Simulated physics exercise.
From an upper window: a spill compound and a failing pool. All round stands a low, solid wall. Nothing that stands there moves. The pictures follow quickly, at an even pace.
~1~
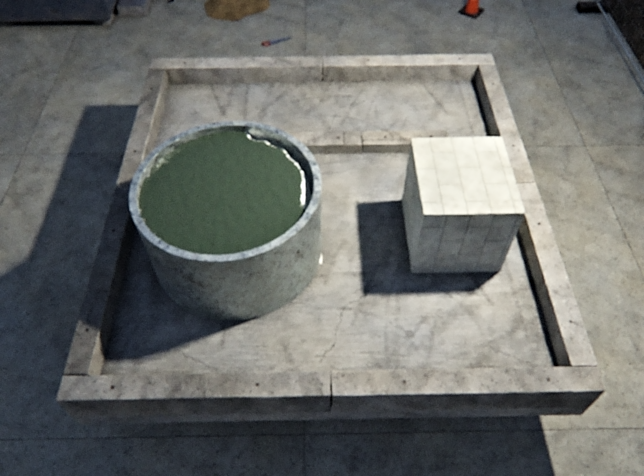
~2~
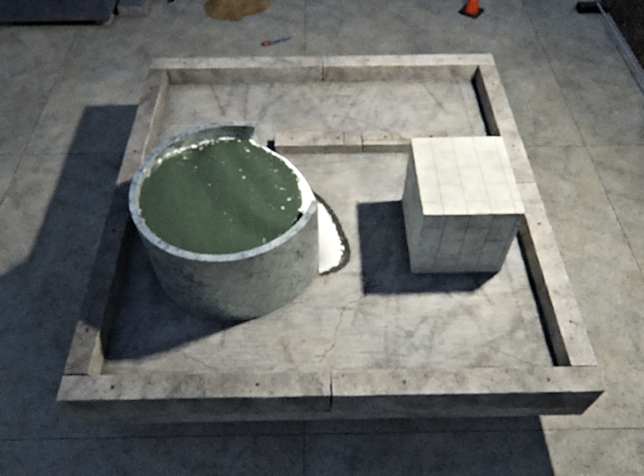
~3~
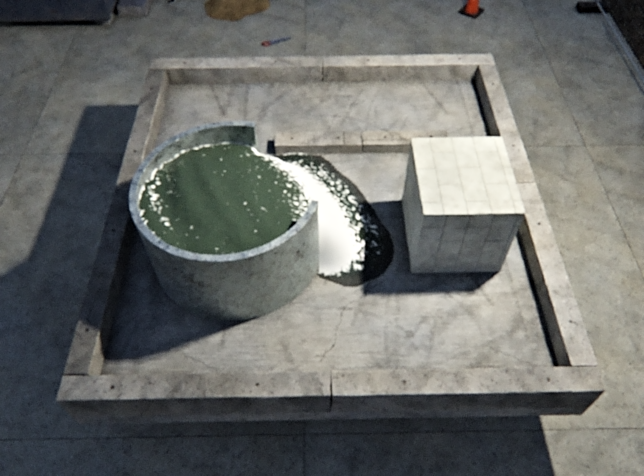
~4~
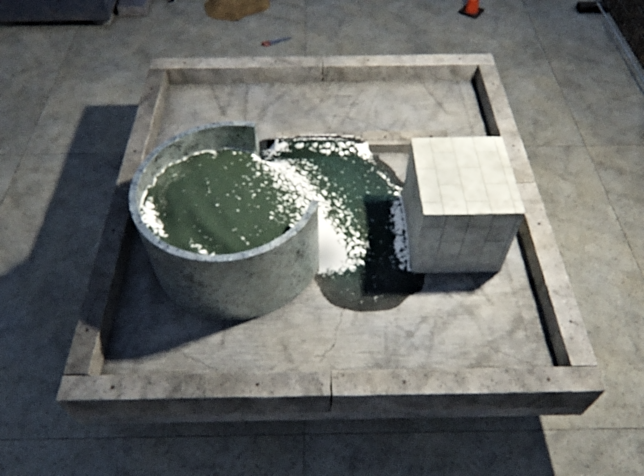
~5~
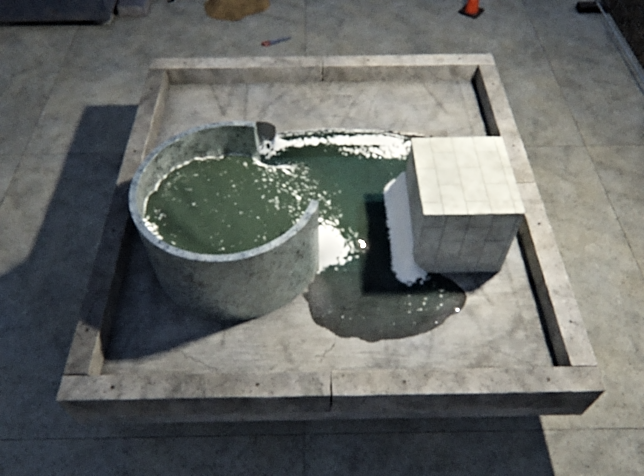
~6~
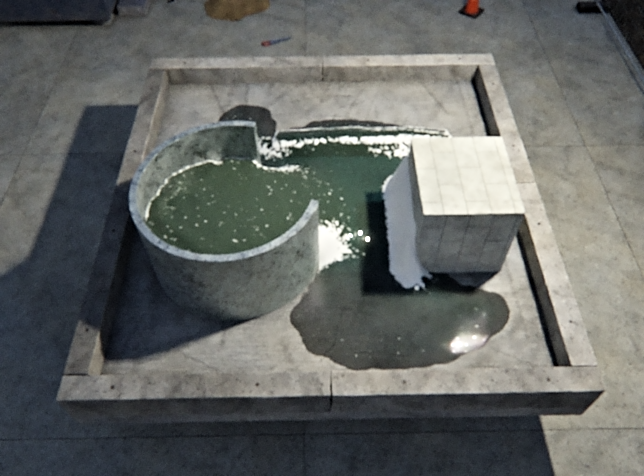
Green water pours through a gap in the right side of a round grey pool, foams against a pale block, then spreads around the block's near side and across the walled concrete floor as the pool's level lowers.
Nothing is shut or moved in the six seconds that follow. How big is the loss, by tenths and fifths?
Over the wall goes under a tenth.
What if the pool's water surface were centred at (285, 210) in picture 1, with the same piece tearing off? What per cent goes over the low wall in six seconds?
About 2 per cent.
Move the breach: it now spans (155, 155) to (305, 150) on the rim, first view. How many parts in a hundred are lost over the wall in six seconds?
Close to 14 %.
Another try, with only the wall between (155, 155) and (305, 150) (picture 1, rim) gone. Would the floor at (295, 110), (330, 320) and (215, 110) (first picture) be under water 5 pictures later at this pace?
One after the other: Covered, clear, covered.
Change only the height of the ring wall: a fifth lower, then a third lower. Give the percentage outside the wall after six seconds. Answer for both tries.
Roughly 14 per cent, then 18 per cent.
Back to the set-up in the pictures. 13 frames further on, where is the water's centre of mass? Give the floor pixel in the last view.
I would point to (365, 198).
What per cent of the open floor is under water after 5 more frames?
Some 75 per cent.
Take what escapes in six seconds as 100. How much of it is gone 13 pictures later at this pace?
I make it 85 per cent.
A moment on, water covers 50 % of the floor; the low wall has let 0 % over.
Next, water covers 65 % of the floor; the low wall has let 1 % over.
Then, water covers 75 % of the floor; the low wall has let 6 % over.
Later, water covers 80 % of the floor; the low wall has let 7 % over.
In the end, water covers 80 % of the floor; the low wall has let 7 % over.
